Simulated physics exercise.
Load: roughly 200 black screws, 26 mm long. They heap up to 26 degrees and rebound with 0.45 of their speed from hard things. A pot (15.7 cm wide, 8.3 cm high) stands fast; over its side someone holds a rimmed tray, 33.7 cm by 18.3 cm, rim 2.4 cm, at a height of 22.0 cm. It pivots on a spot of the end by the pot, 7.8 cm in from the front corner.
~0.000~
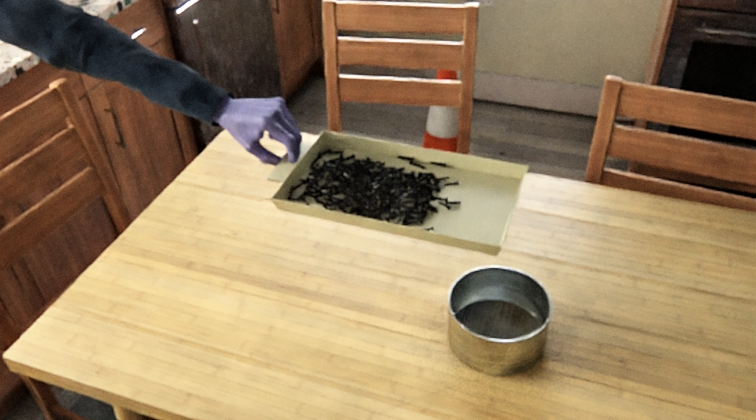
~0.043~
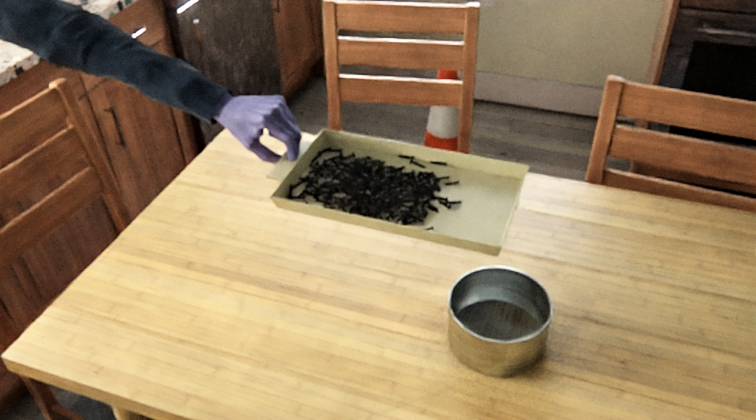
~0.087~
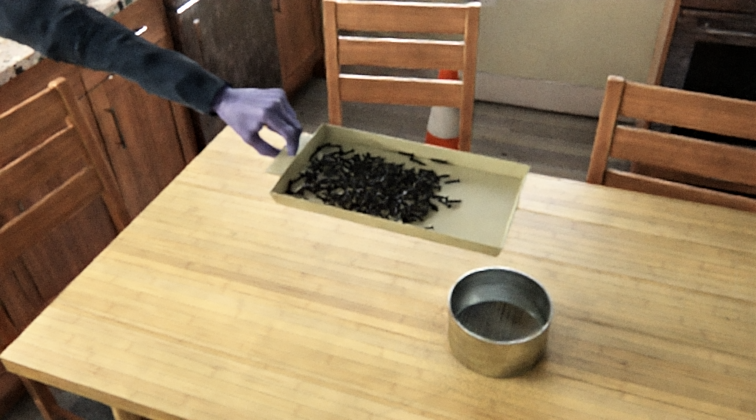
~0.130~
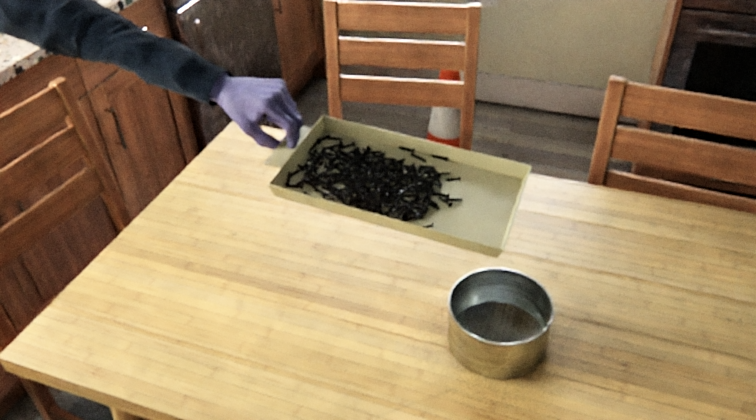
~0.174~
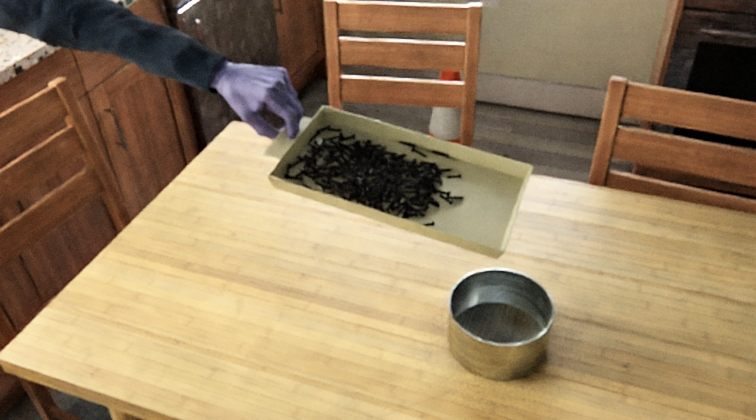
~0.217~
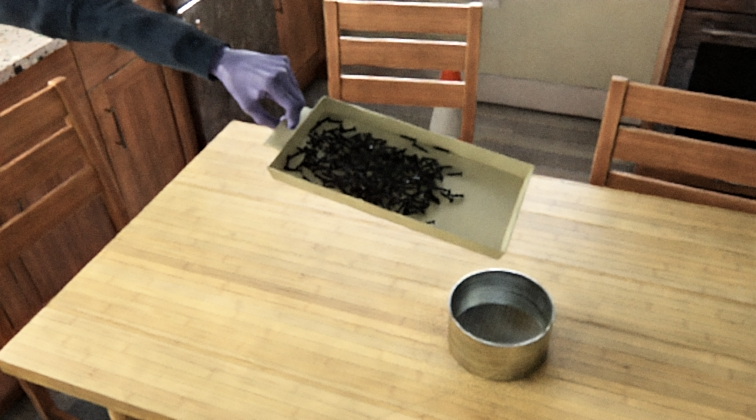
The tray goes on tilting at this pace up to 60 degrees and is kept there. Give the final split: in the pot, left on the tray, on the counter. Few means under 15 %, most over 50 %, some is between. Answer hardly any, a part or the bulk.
Pot a part, tray a part, counter a part.
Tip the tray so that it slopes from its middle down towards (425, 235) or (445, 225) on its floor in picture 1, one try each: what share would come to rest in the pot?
About 10 and 35 per cent.
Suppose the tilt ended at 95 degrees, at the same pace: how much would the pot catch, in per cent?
Then about 55 per cent.
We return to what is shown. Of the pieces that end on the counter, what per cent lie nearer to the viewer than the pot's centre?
Some 70 per cent.
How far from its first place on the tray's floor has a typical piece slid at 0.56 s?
Some 3 cm.
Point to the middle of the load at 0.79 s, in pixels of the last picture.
At about (491, 212).
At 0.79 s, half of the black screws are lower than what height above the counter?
Roughly 26 cm.
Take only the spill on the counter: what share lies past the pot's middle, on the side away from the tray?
Roughly 100 per cent.
Then, at 0.56 s, tilt 35 degrees; the tray holds 100 %, the pot 0 %.
After 0.79 s, tilt 51 degrees; the tray holds 100 %, the pot 0 %.
Then, at 1.13 s, tilt 60 degrees; the tray holds 40 %, the pot 15 %.
In the end, at 2.4 s, pot 30 %, tray 35 %, counter 35 %.
